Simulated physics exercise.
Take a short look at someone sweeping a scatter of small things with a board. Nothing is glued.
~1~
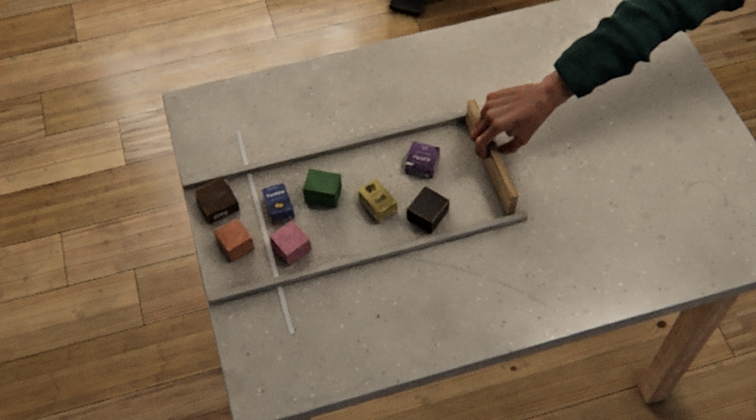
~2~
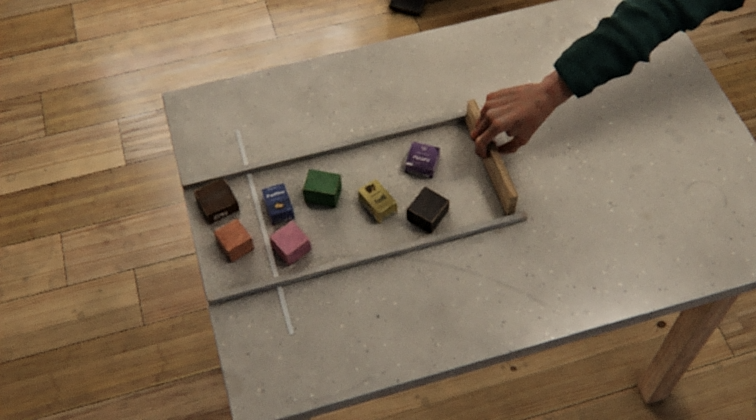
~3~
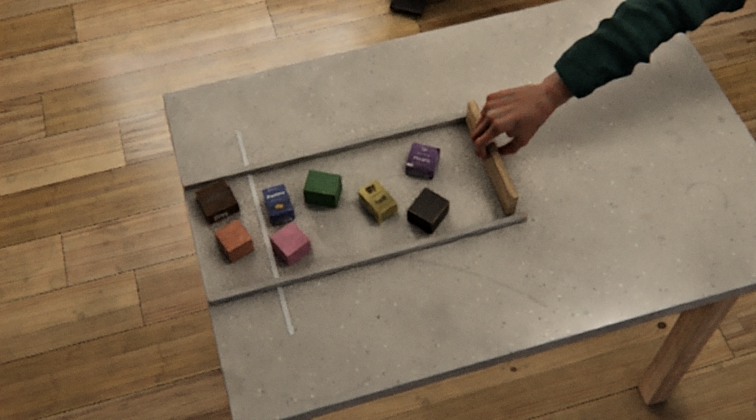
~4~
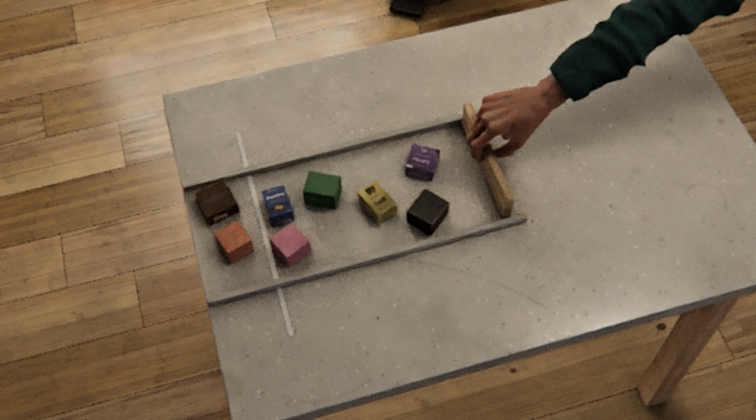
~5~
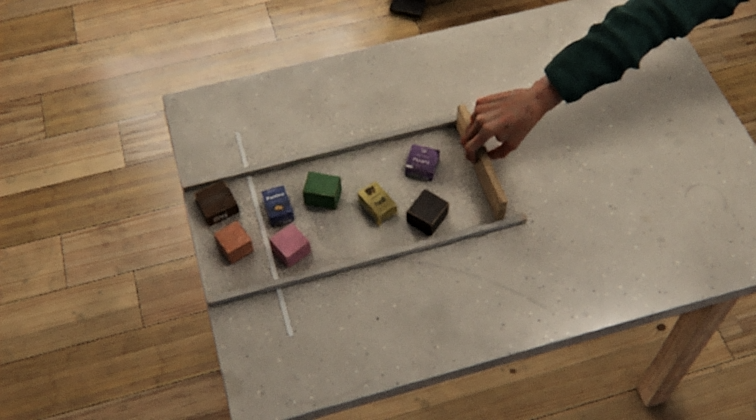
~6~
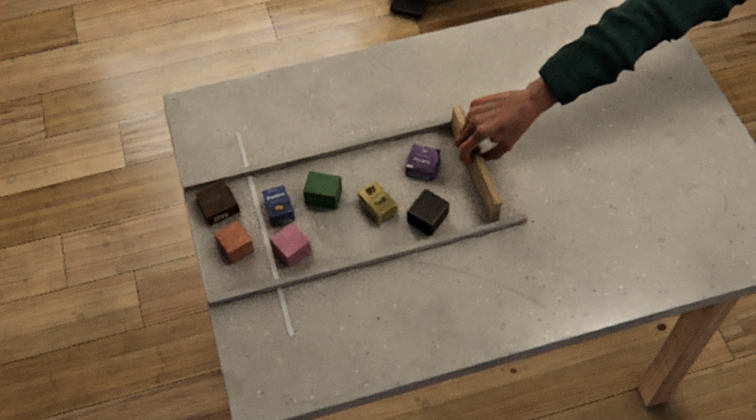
On a speckled grey table, a hand slides a wooden board slightly left toward scattered blocks.
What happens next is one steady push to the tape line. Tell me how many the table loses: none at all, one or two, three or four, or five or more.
The count that falls off is a single one or a pair.
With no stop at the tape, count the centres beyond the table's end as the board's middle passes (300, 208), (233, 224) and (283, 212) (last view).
0, 5 and 1.
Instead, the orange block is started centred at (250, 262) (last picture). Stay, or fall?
Well, this time it drops away.
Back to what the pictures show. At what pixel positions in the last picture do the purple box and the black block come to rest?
Result: One about (245, 215), other about (249, 254).
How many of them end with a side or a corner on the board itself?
At rest, 2 are in contact.
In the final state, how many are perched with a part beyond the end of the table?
2.
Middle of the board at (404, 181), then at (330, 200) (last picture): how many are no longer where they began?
At that stage 3; at the next, 6.
Soon after, none off yet; brown box at rest near (217, 202); orange block at rest near (235, 242); blue box at rest near (278, 206).
After that, none off yet; brown box at rest near (217, 202); orange block at rest near (235, 242); blue box displaced about its own width near (254, 211).
In the end, the number that fall off is one or two; gone, brown box.
